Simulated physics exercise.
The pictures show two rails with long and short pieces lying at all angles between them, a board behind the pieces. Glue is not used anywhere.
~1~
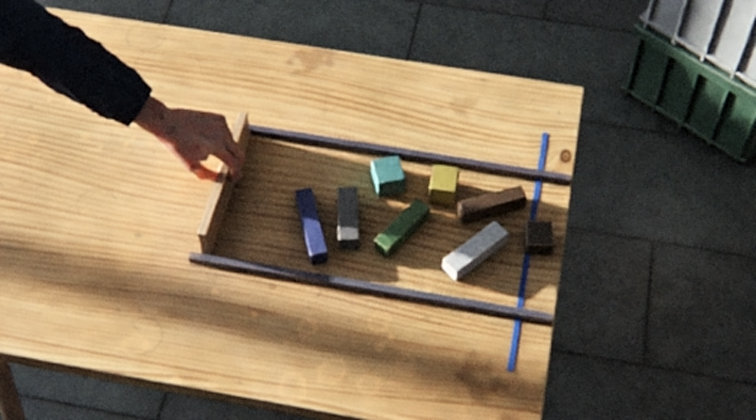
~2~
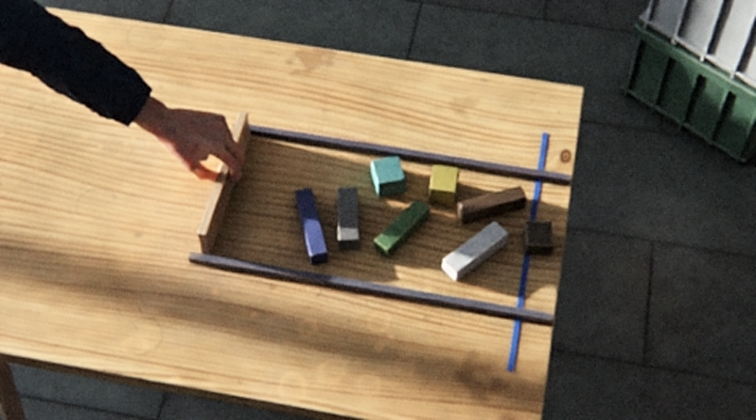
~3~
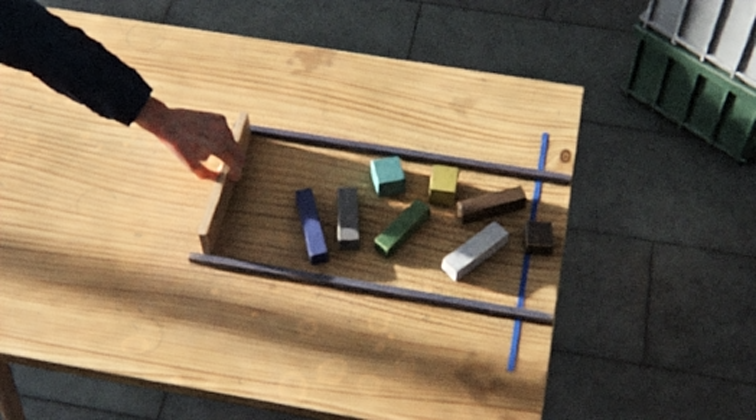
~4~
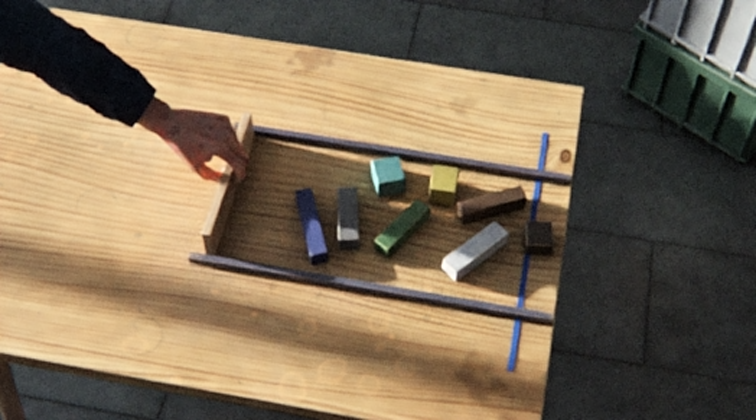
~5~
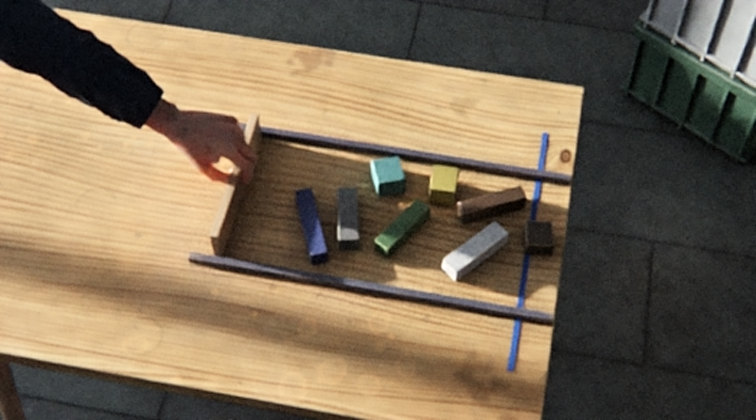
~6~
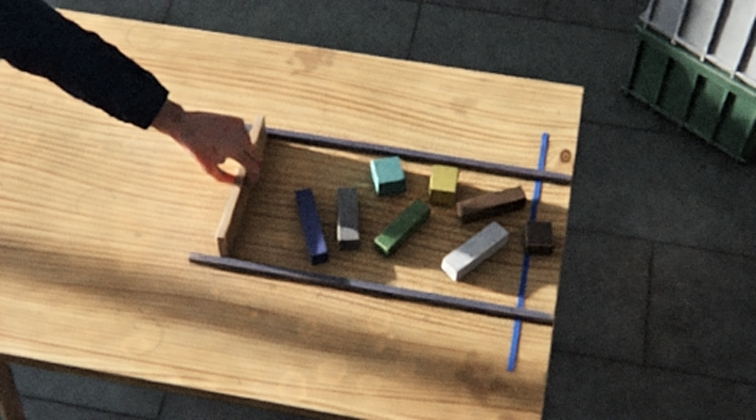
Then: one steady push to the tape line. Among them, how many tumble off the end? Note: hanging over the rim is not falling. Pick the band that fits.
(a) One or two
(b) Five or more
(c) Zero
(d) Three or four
Answer: B.
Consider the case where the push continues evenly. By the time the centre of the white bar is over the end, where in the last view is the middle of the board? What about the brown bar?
First it's close to (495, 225), next close to (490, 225).
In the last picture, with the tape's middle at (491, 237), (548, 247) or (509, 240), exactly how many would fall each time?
You'd get 1, then 6, then 3.
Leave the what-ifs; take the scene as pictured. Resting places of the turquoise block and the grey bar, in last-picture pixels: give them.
In the last picture they sit at about (549, 206) and about (556, 253).
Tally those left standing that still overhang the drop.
I'd say 1 of them.
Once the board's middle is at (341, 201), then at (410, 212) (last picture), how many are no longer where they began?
The count is 2 at the first point and 7 at the second.
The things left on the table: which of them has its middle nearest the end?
Result: The grey bar.
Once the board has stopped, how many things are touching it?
Well, it touches 2.
Soon after, none off yet; black block at rest near (539, 238); brown bar at rest near (492, 205); white bar at rest near (475, 251).
By the end, the number that fall off is five or more; fallen, green bar, yellow block, white bar, brown bar and black block.
